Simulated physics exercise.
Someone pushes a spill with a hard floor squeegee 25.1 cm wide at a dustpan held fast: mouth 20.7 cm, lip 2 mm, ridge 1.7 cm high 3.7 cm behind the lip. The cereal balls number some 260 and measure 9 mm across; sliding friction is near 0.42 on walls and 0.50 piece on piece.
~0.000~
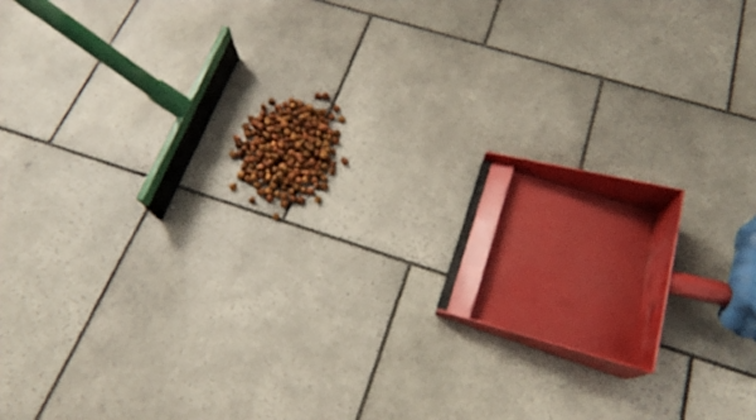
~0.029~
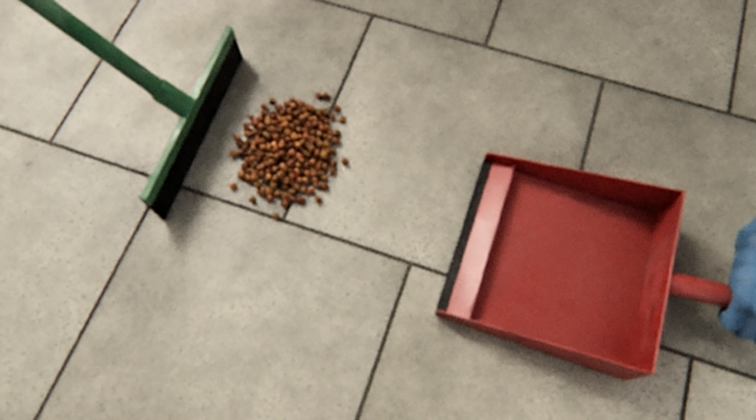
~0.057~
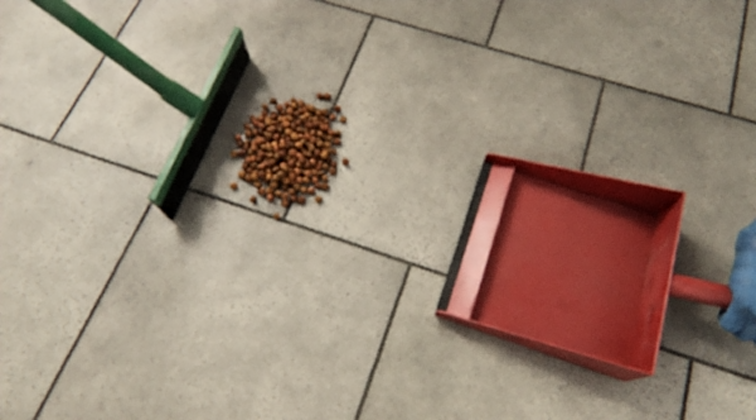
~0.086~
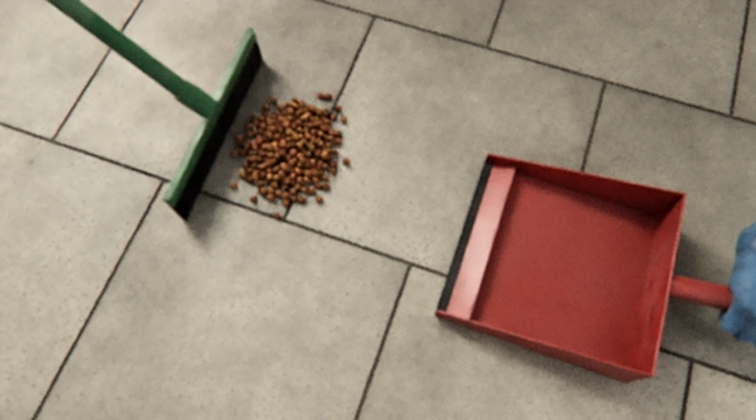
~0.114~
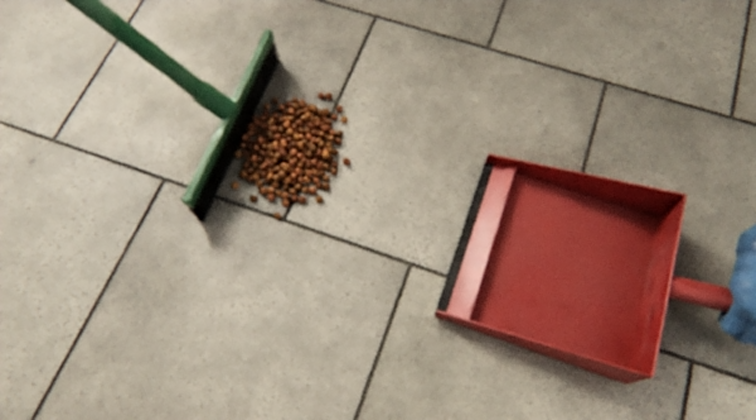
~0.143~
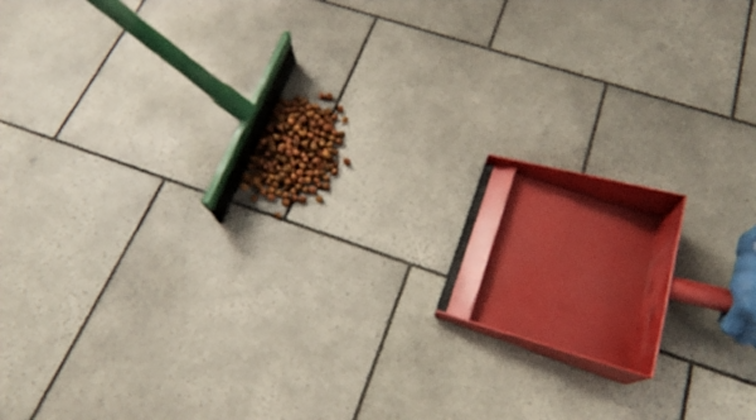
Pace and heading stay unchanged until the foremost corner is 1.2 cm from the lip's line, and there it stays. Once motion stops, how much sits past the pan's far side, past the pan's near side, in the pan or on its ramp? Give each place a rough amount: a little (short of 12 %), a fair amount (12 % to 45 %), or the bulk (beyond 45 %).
Far side: A fair amount; near side: A little; pan: A fair amount.
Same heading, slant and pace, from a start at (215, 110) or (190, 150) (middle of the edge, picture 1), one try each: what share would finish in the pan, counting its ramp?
Roughly 30 % and 40 %.
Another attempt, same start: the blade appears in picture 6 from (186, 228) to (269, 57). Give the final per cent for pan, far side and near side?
Split: Pan = 40, far = 15, near = 5.
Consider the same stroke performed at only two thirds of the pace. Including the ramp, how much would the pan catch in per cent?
In that case some 35 per cent.
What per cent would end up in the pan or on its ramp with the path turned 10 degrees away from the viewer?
That would give about 20 percent.
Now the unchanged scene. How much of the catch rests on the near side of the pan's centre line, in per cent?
About 20 percent of it.
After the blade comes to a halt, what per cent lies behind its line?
Estimate: Around 5 %.
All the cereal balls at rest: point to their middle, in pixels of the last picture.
Look around (502, 186) in the last picture.
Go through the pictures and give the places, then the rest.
Blade from (145, 201) to (227, 34), moved 0.0 cm, 0 of the pieces shifted so far; middle of the pieces at (287, 148); pan at (566, 267), in the first frame.
Blade from (148, 200) to (231, 34), moved 0.3 cm, 0 of the pieces shifted so far; middle of the pieces at (287, 148), in the second frame.
Blade from (156, 200) to (239, 35), moved 1.3 cm, 0 of the pieces shifted so far; middle of the pieces at (288, 148), in the third frame.
Blade from (171, 201) to (252, 36), moved 2.9 cm, 0 of the pieces shifted so far; middle of the pieces at (289, 148), in the fourth frame.
Blade from (189, 203) to (269, 37), moved 5.0 cm, 4 of the pieces shifted so far; middle of the pieces at (289, 148), in the fifth frame.
Blade from (209, 204) to (287, 39), moved 7.3 cm, 144 of the pieces shifted so far; middle of the pieces at (295, 148); pan at (567, 271). The blade's pace is about 0.78 m/s, heading 13 degrees away from the viewer's side, in the sixth frame.
After 0.33 s, middle of the blade 14 cm from the lip; 0 % over the lip, far side 25 %, near side 0 %.
Then, at 0.45 s, middle of the blade 5 cm from the lip; 0 % over the lip, far side 35 %, near side 0 %.
Then, at 0.70 s, middle of the blade 2 cm from the lip; 35 % over the lip, far side 40 %, near side 0 %.
At rest (1.2 s), far side 40 %, near side 0 %, pan 35 %, in front of the lip or behind the blade 25 %.
